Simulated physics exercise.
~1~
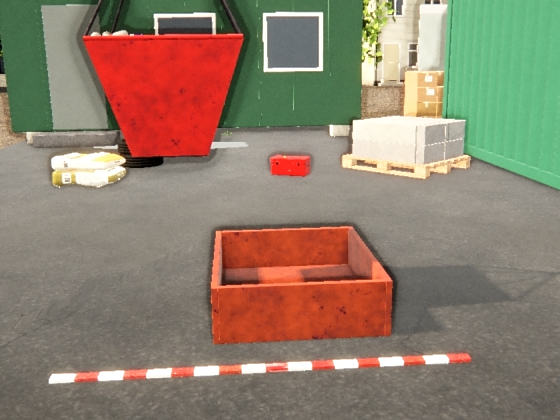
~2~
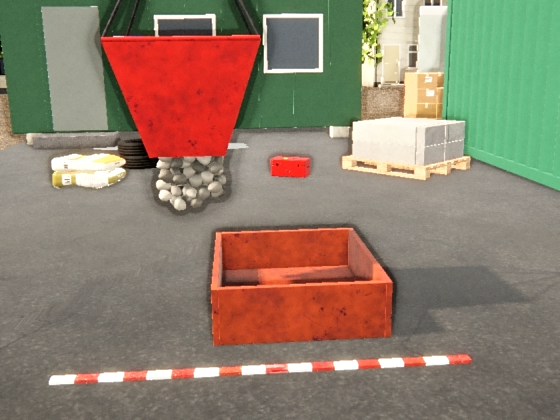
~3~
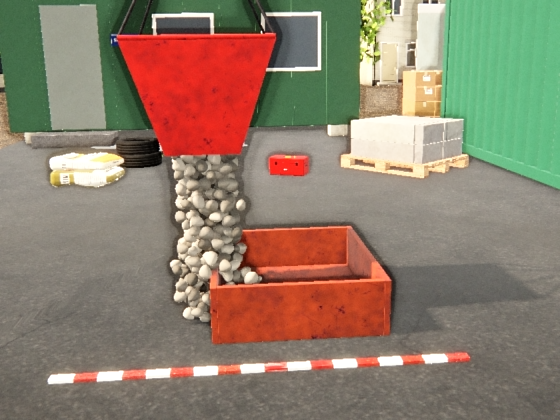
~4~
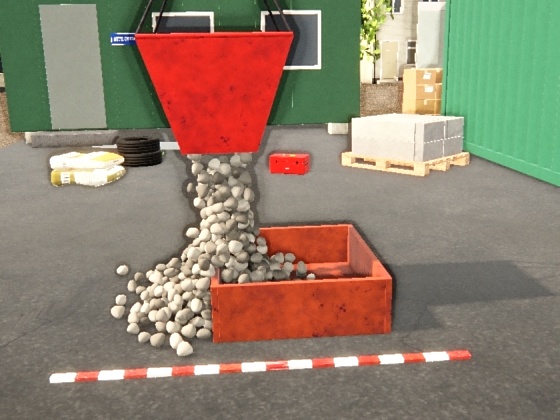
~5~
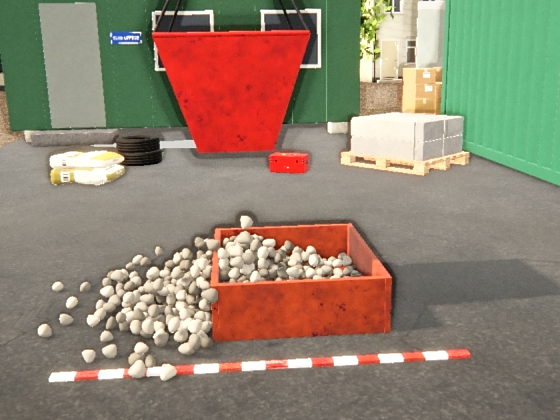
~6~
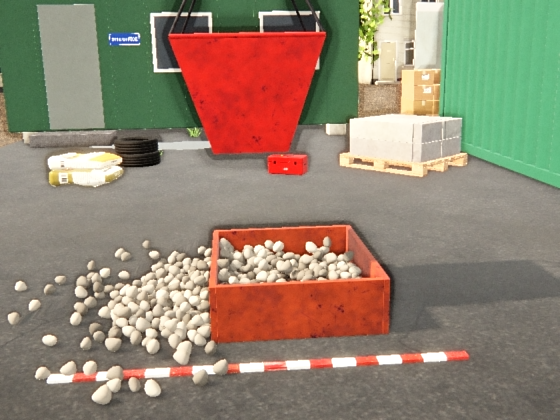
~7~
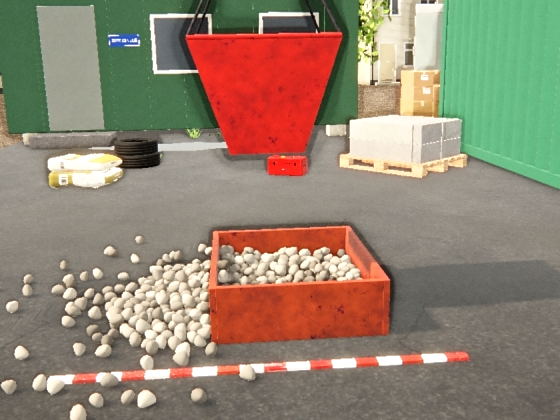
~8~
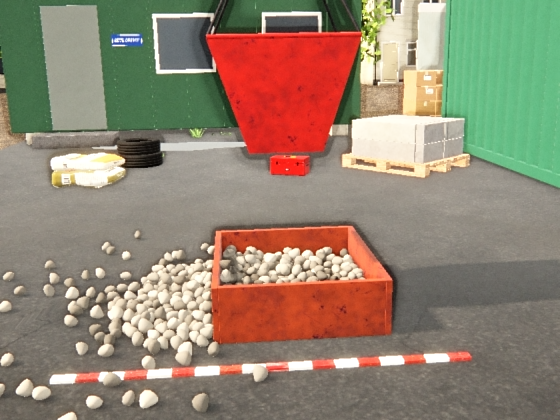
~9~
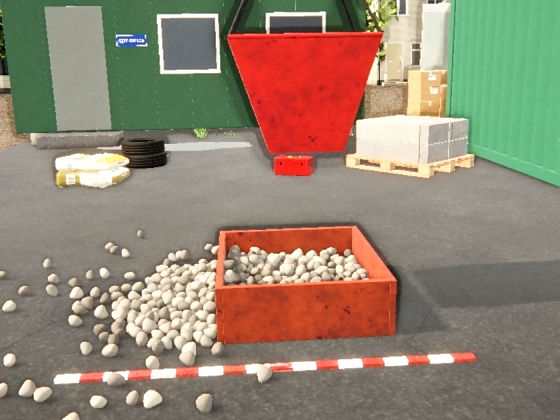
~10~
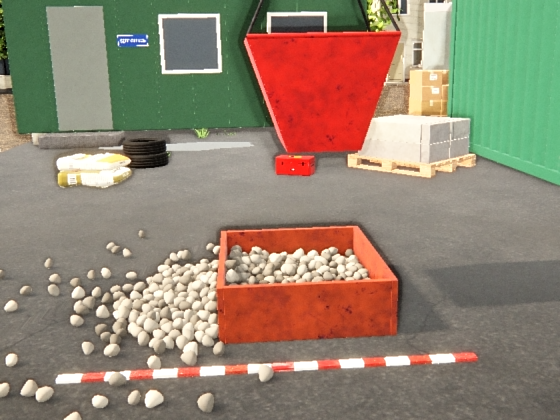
A red skip moving right drops grey stones, some into the bin and others left of it.
